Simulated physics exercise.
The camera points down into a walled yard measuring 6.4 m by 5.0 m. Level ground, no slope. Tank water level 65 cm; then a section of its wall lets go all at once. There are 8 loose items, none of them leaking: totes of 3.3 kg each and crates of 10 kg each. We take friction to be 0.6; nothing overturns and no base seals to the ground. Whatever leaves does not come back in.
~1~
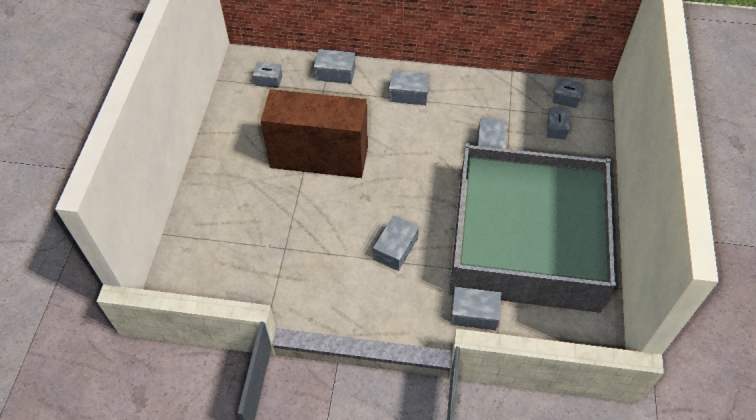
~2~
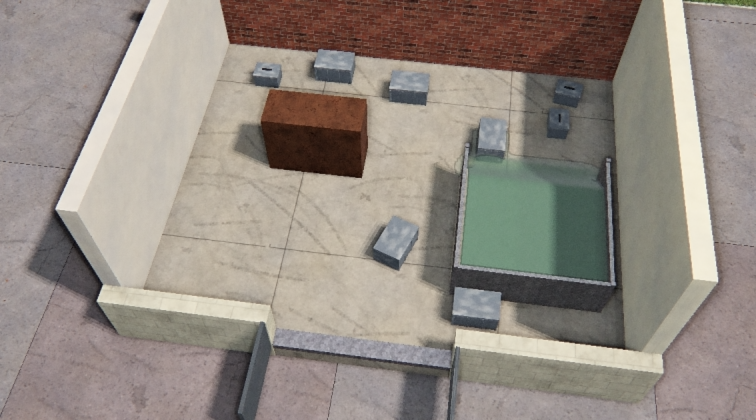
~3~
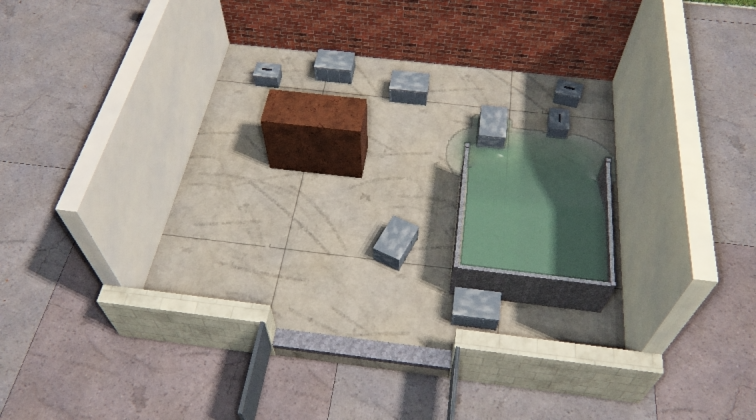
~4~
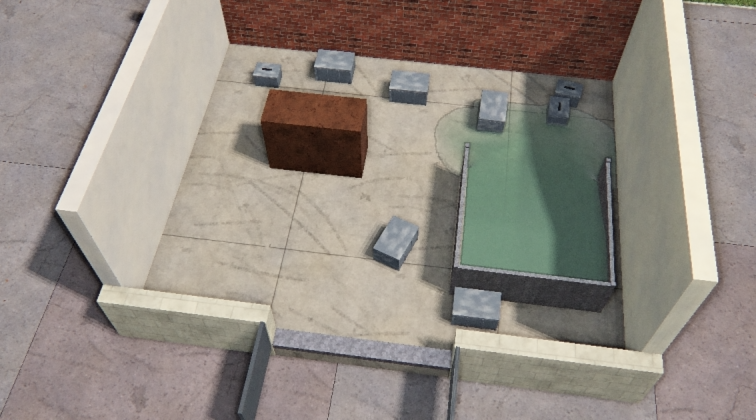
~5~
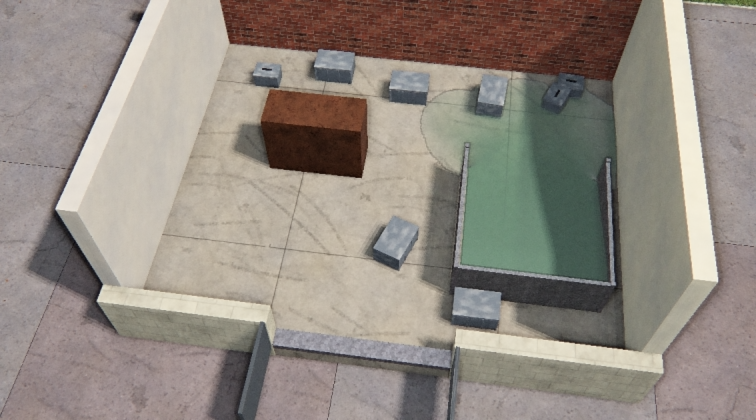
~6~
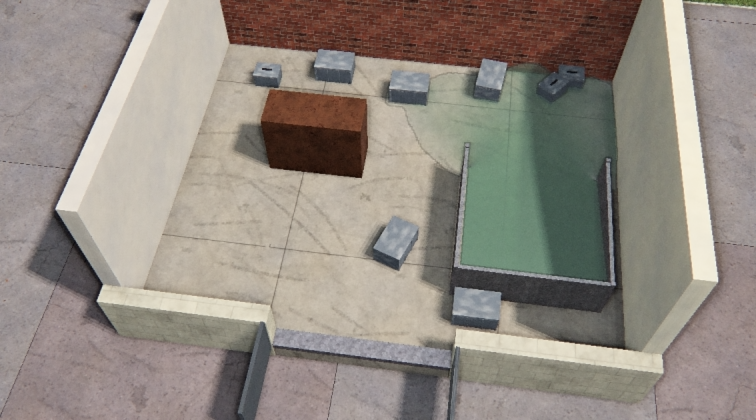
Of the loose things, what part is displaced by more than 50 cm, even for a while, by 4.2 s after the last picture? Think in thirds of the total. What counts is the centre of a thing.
Looks like the portion will come out two thirds and up.
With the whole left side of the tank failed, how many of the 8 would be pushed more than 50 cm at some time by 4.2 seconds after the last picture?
Then 4 of them would.
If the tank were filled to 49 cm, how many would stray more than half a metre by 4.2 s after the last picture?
Under that setup the answer is 6.
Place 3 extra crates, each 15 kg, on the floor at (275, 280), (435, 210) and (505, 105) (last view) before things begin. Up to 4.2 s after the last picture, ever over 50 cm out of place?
Within it, within it, beyond it.
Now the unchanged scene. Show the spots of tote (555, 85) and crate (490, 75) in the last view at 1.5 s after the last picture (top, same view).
About (493, 48) for the first and (418, 53) for the second.
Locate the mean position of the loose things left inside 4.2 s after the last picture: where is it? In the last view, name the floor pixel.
Mean position approx. (319, 159).
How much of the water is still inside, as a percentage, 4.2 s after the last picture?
Around 100 % of the water.
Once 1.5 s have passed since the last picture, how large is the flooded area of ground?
I'd estimate close to 14 m2.
Then, 0.4 s after the last picture 2 of 8 are over 50 cm from their spots; 3 afloat.
Then, 1.5 s after the last picture 3 of 8 are over 50 cm from their spots; 4 afloat.
Then, 2.8 s after the last picture 6 of 8 are over 50 cm from their spots; 6 afloat.
Then, 4.2 s after the last picture 6 of 8 are over 50 cm from their spots, and 6 have been at some point; 5 afloat.
